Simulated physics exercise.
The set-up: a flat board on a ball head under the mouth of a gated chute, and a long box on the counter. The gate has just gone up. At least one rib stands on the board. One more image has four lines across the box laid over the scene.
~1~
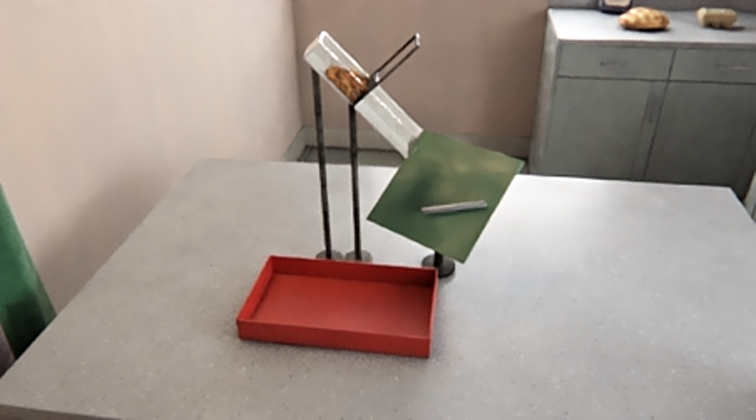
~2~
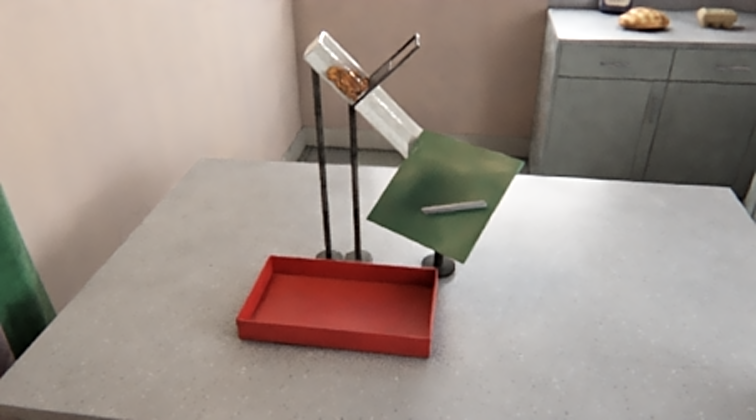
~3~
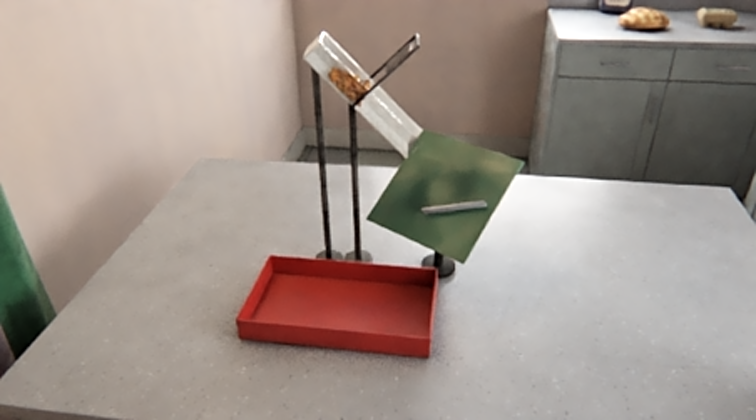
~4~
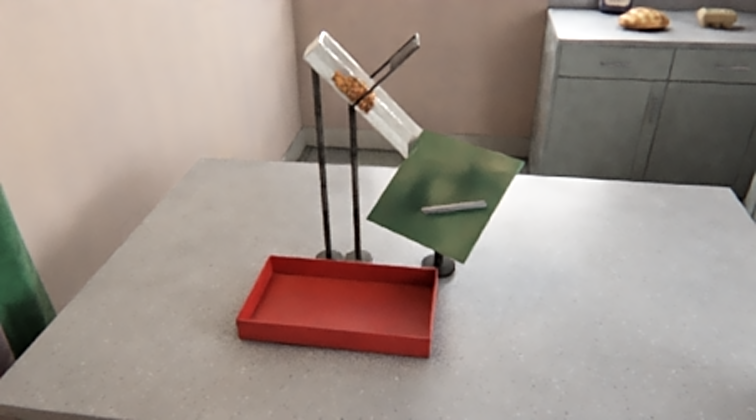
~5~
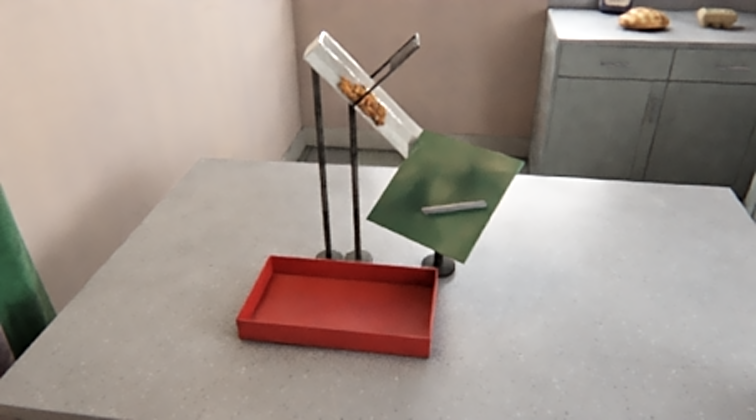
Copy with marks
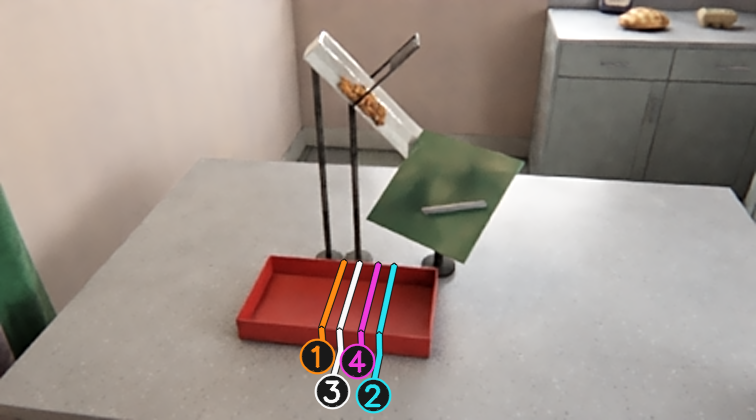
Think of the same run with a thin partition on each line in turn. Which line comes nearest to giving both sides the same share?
Choose 4.
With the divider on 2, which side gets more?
Left.
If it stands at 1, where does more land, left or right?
The right side.
On the marked copy, line 1 crosses the front rim at (321, 328); line 2 crosses the front rim at (379, 333); line 3 crosses the front rim at (339, 329); line 4 crosses the front rim at (361, 331).
For line 1, of what is caught, only a few on the left of the divider, all but a few on the right.
For line 2, of what is caught, all but a few on the left of the divider, a small share on the right.
For line 3, of what is caught, a small share on the left of the divider, all but a few on the right.
For line 4, of what is caught, close to half on the left of the divider, close to half on the right.
